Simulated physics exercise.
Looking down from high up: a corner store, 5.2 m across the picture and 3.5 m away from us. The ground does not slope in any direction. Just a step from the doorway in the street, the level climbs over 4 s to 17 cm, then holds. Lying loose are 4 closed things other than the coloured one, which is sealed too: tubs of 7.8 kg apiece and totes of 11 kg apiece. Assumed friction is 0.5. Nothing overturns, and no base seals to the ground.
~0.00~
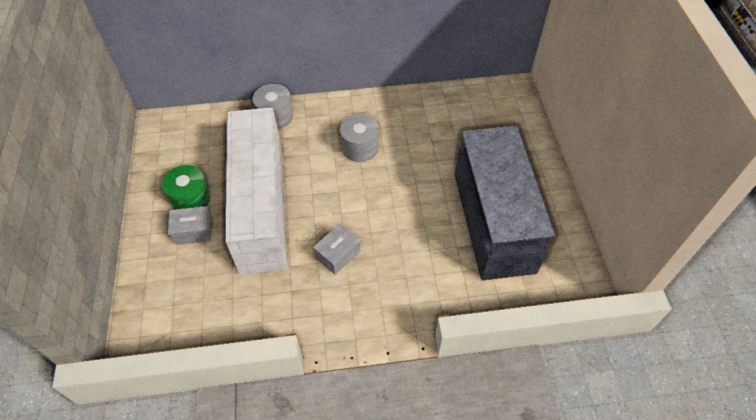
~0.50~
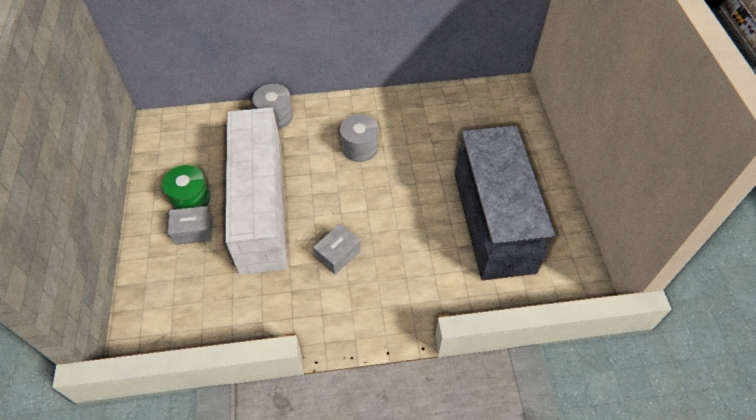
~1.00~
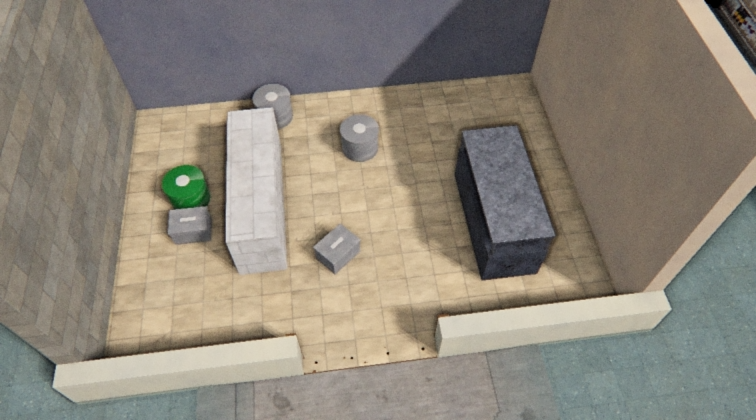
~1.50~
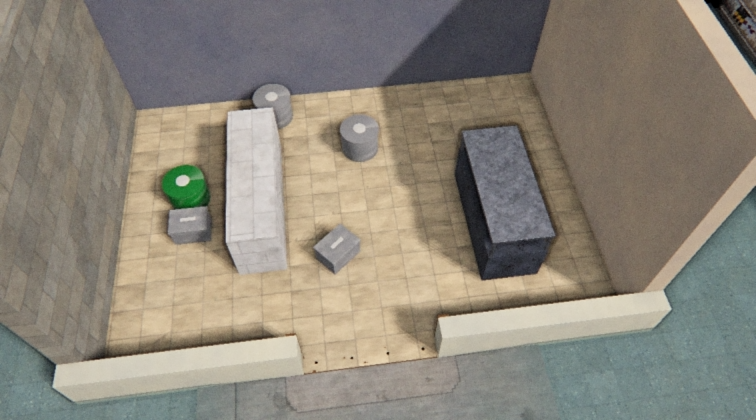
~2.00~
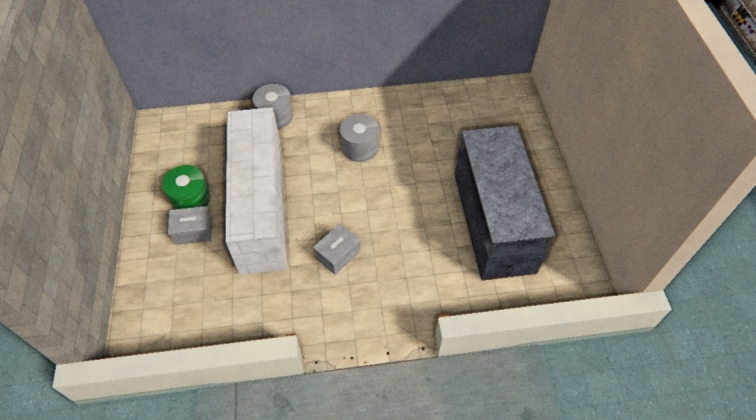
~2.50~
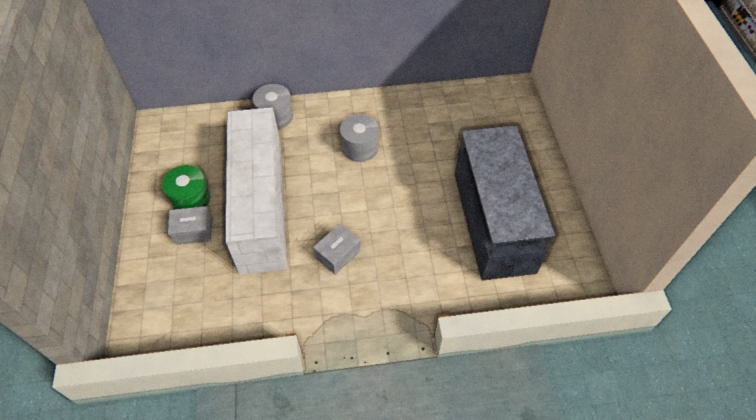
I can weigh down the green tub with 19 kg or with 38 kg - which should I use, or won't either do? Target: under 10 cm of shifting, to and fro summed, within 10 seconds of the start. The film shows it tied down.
Go with the lighter one.
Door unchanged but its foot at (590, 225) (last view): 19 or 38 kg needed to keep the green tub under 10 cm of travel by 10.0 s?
If so, then the first option suffices.
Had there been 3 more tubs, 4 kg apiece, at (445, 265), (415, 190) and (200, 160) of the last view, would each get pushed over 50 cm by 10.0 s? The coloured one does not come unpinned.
Result, in order - exceeds it; exceeds it; falls shy.
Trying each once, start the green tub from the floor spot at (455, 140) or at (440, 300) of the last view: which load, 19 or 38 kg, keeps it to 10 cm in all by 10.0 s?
At the first spot the lesser mass is plenty, at the second the lesser mass is plenty.
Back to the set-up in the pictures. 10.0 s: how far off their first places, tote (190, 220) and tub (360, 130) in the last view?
Shifts: 0 cm / 80 cm.
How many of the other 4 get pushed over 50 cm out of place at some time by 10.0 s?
All told, that gives 3.
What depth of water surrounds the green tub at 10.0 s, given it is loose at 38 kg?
Depth: Approx. 1 cm.
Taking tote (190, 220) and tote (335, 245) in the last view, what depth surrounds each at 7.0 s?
Some 0 cm at the first, some 6 cm at the second.
After 3.5 s the green tub would be 0 cm from its start with 19 kg and 0 cm from its start with 38 kg; 0 cm of water round it then.
After 4.5 s the green tub would be 0 cm from its start with 19 kg and 0 cm from its start with 38 kg; 0 cm of water round it then.
After 7.0 s the green tub would be 0 cm from its start with 19 kg and 0 cm from its start with 38 kg; 0 cm of water round it then.
After 10.0 s the green tub would be 0 cm from its start with 19 kg and 0 cm from its start with 38 kg; 1 cm of water round it then.
